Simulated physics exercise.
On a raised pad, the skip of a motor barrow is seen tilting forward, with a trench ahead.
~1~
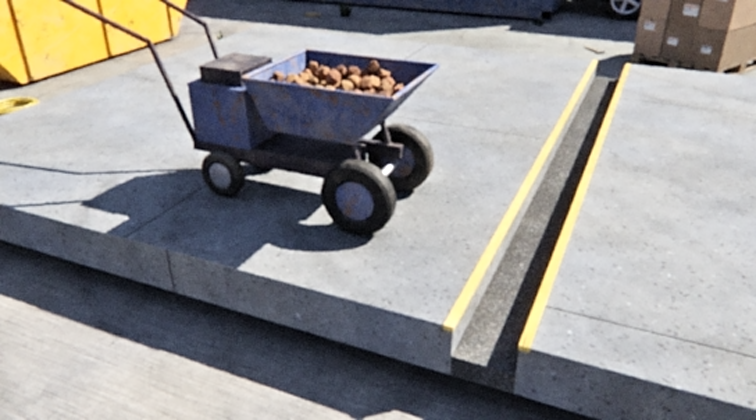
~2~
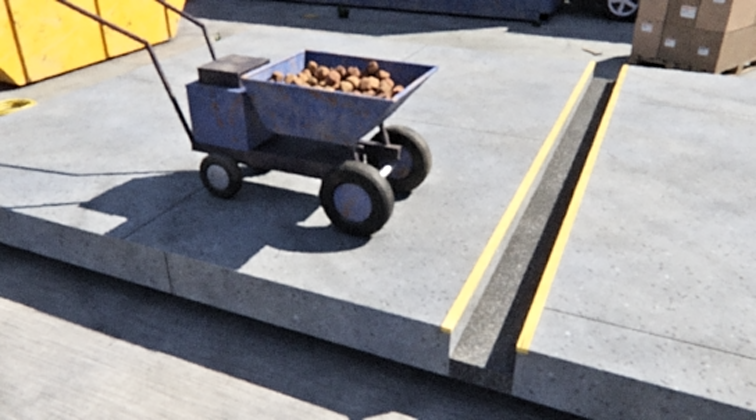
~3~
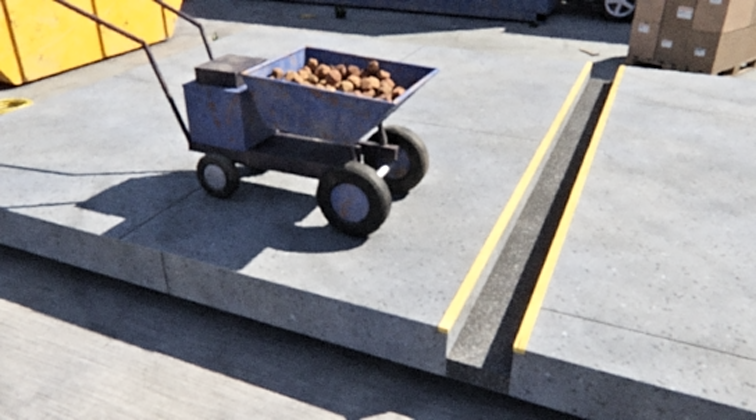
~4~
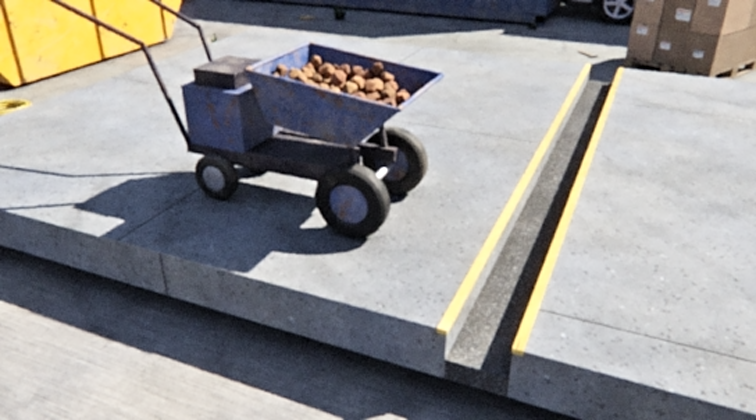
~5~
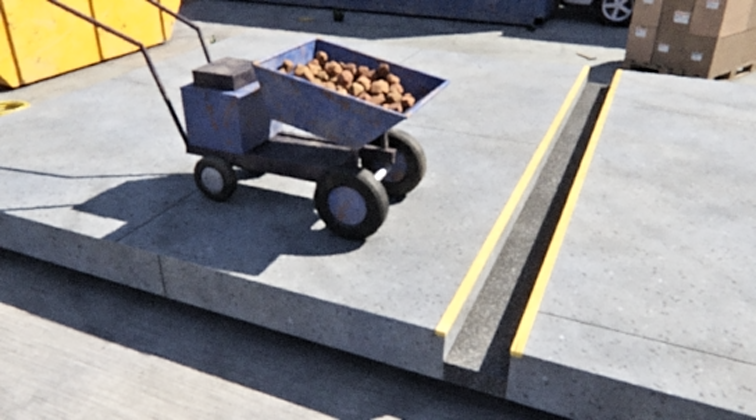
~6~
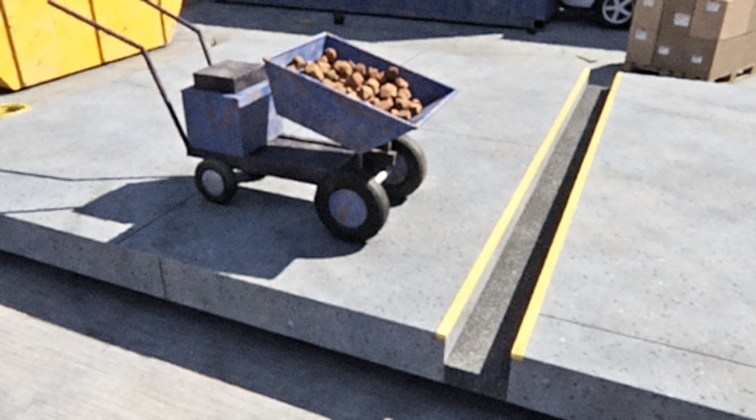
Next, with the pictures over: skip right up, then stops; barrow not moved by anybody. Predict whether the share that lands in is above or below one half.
Majority in.
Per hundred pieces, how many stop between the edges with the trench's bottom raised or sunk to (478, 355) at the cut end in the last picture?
I'd put it at some 50 in a hundred.
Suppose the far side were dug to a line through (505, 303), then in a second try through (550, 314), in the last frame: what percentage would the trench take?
50 %, then 80 %.
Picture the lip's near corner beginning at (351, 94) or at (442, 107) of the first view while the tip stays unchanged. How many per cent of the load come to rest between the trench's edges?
It works out to 30 per cent in the first case and 50 per cent in the second.
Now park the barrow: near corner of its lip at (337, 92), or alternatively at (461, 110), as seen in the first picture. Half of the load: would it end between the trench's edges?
The first try: Under half. The second: Less than half.
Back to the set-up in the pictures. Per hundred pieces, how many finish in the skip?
About 10 %.
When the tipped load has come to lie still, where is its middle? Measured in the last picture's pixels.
I'd say the middle ends up at about (515, 258).
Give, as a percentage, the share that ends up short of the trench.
It works out to roughly 10 percent.
Just after the last frame, skip tipped steeply; every one in the skip.
A moment on, skip tipped right over; the larger part in the skip; just a few short of the trench; about a tenth in or heaped over the trench; just a few falling.
Further on, skip tipped right over; about a tenth in the skip; about a tenth short of the trench; roughly two thirds in or heaped over the trench; just a few beyond it.
When it is over, skip tipped right over; about a tenth in the skip; about a tenth short of the trench; the larger part in or heaped over the trench; just a few beyond it.
